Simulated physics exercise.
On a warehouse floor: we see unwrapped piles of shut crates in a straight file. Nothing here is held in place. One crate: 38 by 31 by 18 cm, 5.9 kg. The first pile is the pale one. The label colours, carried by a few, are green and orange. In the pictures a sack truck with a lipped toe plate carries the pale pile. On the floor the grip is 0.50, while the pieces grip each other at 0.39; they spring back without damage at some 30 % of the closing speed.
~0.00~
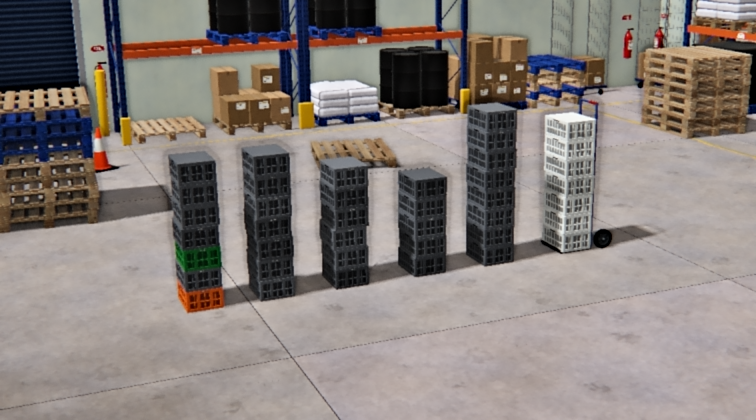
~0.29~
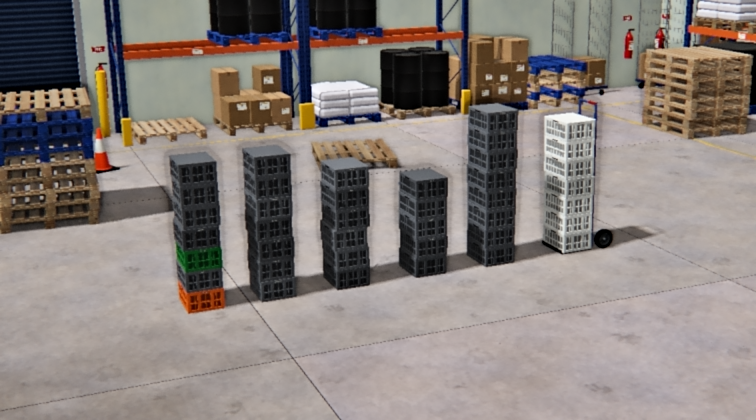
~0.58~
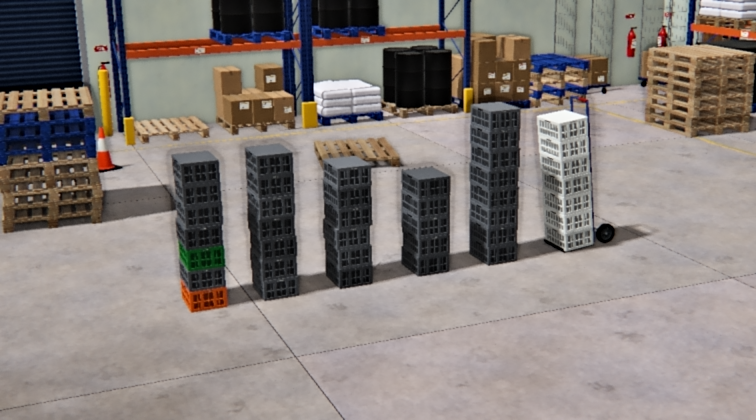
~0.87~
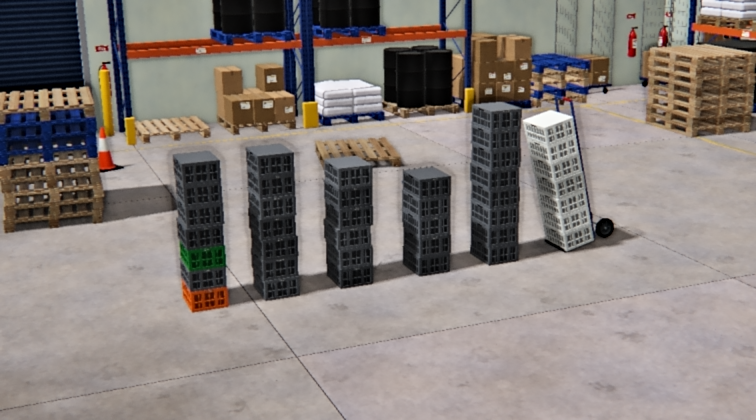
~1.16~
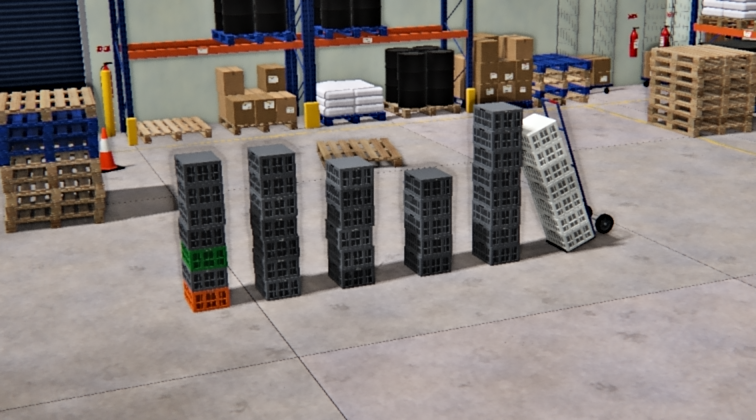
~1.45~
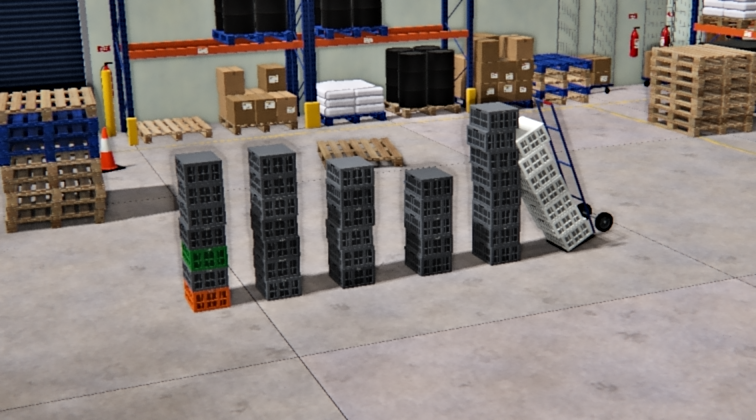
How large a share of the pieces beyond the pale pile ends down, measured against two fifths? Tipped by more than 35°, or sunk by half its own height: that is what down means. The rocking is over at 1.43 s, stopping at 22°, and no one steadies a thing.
The share is above two fifths.
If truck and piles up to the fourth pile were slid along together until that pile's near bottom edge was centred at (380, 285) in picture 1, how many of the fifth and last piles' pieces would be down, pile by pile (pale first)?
Pile by pile, fifth 0 and last 0.
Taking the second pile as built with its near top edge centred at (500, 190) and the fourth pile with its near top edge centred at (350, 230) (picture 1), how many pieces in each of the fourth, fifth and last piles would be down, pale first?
Down by pile: Fourth 0, fifth 0, last 0.
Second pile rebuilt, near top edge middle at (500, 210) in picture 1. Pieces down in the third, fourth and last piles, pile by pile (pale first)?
Third 0, fourth 0, last 0.
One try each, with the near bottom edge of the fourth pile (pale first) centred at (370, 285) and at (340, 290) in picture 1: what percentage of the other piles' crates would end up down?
I'd say close to 90 percent, then close to 90 percent.
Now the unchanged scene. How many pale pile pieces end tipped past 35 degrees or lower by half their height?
Exactly 7 pale pieces do.
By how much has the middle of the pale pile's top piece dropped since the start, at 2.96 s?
Some 50 centimetres.
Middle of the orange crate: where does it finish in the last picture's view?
I'd place it at about (170, 291) in the final view.
Around 2.96 s, 7 of the pale pile down; 7 of the 33 other crates down.
Around 5.10 s, 7 of the pale pile down; 25 of the 33 other crates down; orange crate tipped 33°; green crate tipped 33°.
Finally (7.2 s), 7 of the pale pile down; 29 of the 33 other crates down; green crate on its side; orange crate on its side. That is 88 per cent. Seen by the last camera, middles, green crate near (122, 298), orange crate near (170, 291).
